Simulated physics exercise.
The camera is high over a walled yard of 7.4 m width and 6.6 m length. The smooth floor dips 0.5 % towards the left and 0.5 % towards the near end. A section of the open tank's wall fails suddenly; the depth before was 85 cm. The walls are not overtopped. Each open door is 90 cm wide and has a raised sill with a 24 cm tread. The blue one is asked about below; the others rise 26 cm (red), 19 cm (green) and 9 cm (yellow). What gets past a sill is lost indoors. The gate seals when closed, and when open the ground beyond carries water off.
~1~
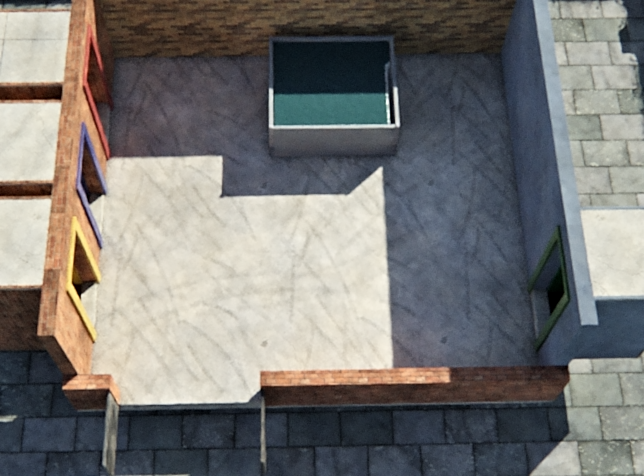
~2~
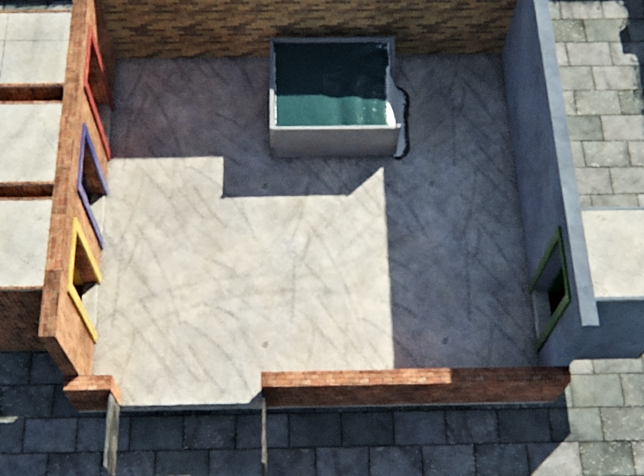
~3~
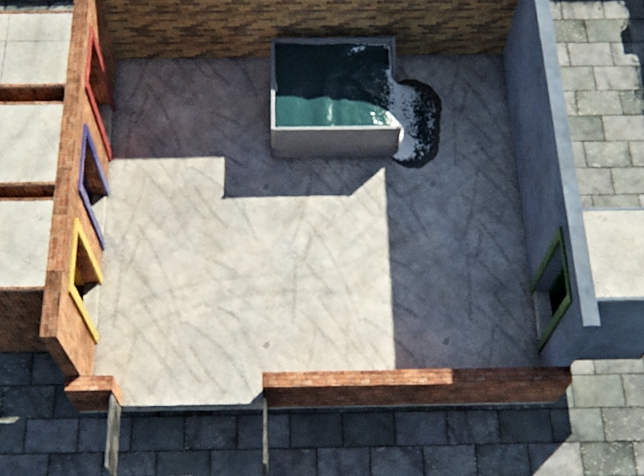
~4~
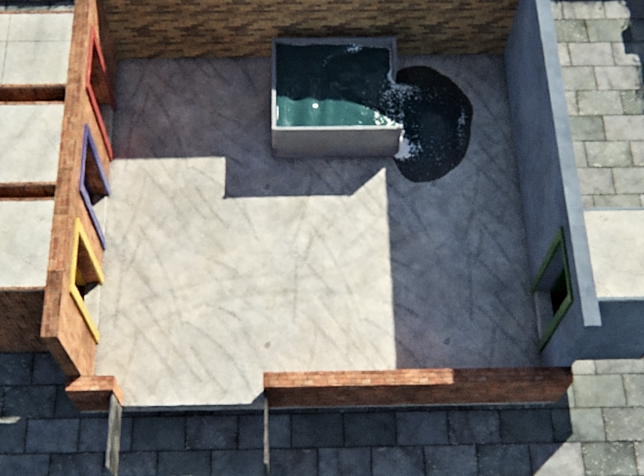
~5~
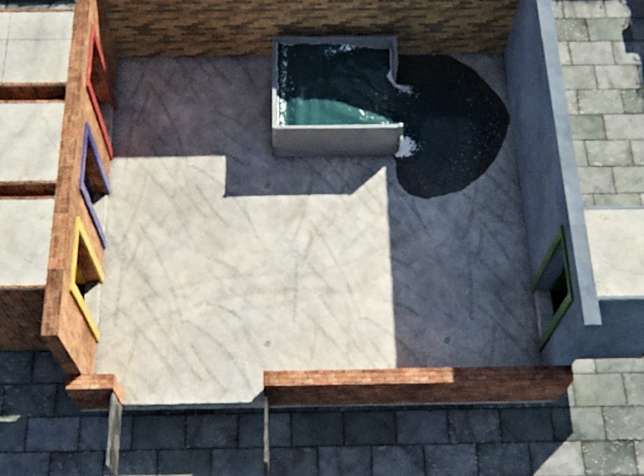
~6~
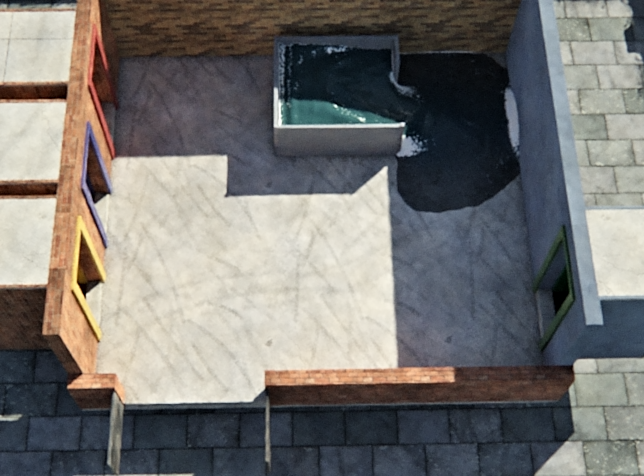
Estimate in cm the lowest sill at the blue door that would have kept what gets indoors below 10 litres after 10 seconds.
Close to 7.5 cm is just enough.
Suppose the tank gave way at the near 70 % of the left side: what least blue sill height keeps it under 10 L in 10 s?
About 25 cm.
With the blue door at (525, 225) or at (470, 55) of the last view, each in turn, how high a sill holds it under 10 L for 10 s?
About 18 and 34 cm.
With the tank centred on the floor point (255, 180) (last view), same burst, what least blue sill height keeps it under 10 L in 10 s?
Then roughly 7.0 cm.
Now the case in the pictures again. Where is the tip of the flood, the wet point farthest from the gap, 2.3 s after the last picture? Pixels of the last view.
Near (546, 381).
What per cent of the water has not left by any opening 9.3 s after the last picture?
About 92 per cent.
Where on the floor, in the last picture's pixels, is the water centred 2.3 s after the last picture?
Near (424, 155).
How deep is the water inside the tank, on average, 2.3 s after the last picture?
Roughly 29 cm on average.
Then, 0.7 s after the last picture water covers 20 % of the floor, deepest (53 cm) near (506, 57); it has not reached the blue door.
Then, 2.3 s after the last picture water covers 30 % of the floor, deepest (36 cm) near (545, 371); it has not reached the blue door.
Then, 9.3 s after the last picture water covers 90 % of the floor, deepest (13 cm) near (492, 382); 9 cm at the blue door, 13 litres in over its 7 cm sill.
At the blue door as built, the water peaked near 11 cm, 7.7 s after the last picture.
Run again over the same 10 s with other heights there, 16 litres in over 6.5 cm, 4 litres over 9 cm. The limit of 10 litres is kept from about 7.5 cm up.
